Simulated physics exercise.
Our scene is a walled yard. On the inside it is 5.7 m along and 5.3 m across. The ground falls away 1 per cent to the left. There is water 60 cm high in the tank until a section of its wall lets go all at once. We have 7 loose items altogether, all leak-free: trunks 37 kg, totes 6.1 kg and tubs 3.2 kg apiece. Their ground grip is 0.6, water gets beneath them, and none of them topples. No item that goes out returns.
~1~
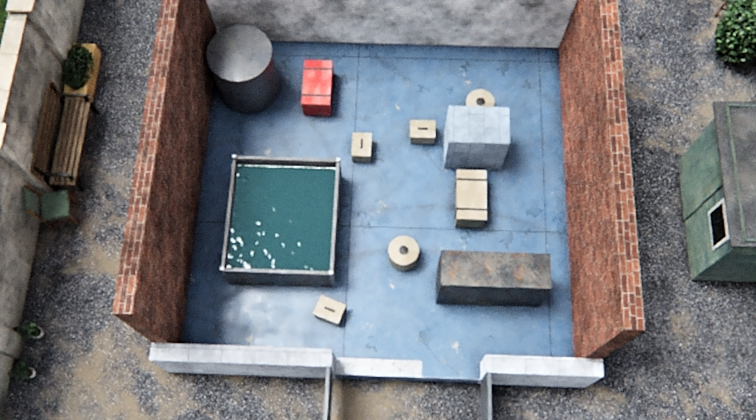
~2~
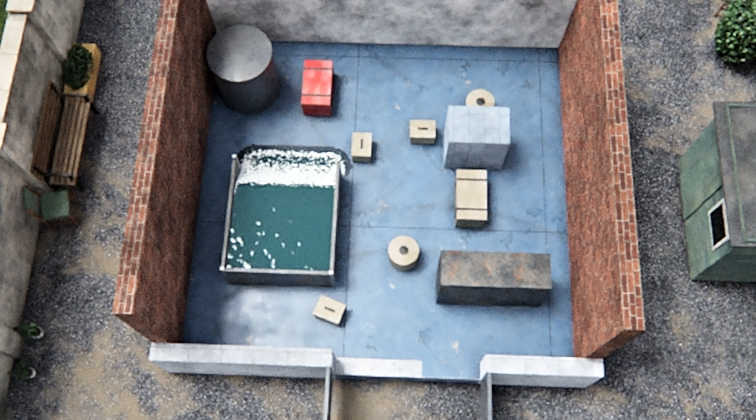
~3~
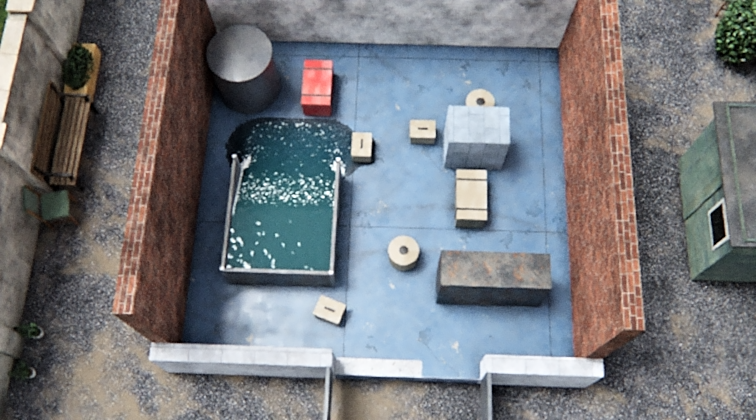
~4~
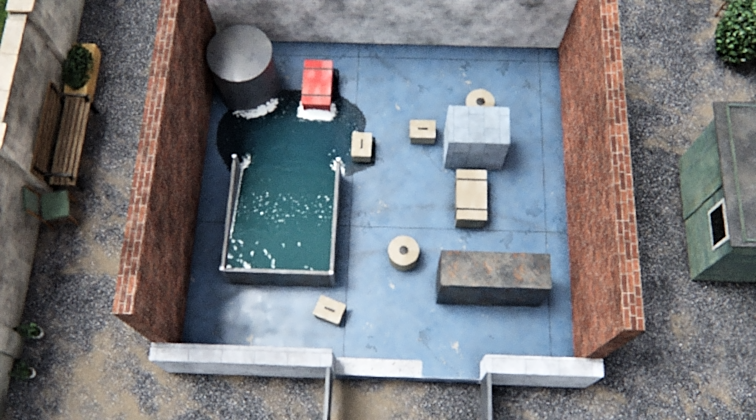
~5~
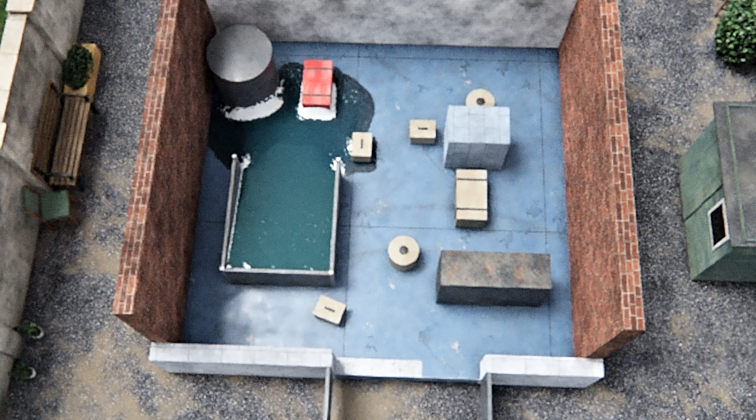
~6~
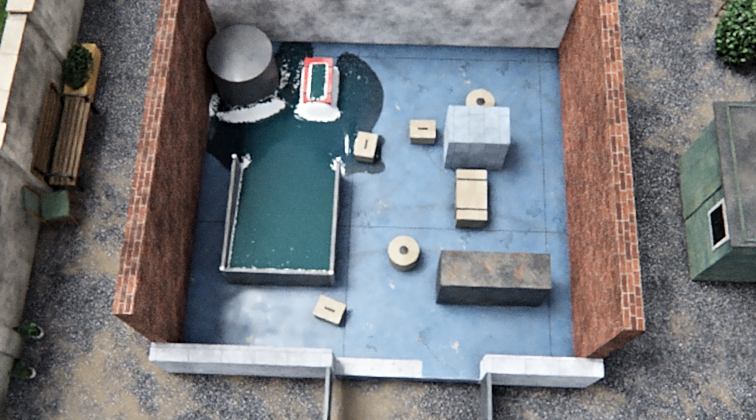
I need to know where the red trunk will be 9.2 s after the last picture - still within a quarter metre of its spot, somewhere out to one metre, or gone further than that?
Gone further than that.
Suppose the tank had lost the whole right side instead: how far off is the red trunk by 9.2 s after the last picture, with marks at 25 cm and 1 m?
So, for the red trunk: It holds steady.
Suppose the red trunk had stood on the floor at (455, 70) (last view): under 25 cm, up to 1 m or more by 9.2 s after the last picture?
It goes a long way.
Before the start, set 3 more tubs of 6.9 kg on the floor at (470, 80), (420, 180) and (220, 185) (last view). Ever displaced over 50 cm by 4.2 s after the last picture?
Taking them in order: Far enough, not far enough and far enough.
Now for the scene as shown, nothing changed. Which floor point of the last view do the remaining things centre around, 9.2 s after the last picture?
About (429, 241).
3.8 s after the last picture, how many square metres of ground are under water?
Roughly 20 m2.
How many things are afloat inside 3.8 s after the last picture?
That would be 2 of them.
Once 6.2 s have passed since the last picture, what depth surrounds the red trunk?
Somewhere close to 8 cm.
Then, 1.2 s after the last picture the red trunk is near (362, 47), 0.9 m from its start, afloat; 0 of 7 are out; 1 afloat.
Then, 3.8 s after the last picture the red trunk is near (493, 100), 2.8 m from its start, afloat; 0 of 7 are out; 2 afloat.
Then, 6.2 s after the last picture the red trunk is near (506, 111), 3.0 m from its start, aground; 0 of 7 are out; 4 afloat.
Then, 9.2 s after the last picture the red trunk is near (506, 111), 3.0 m from its start, aground; 1 of 7 are out; 4 afloat.
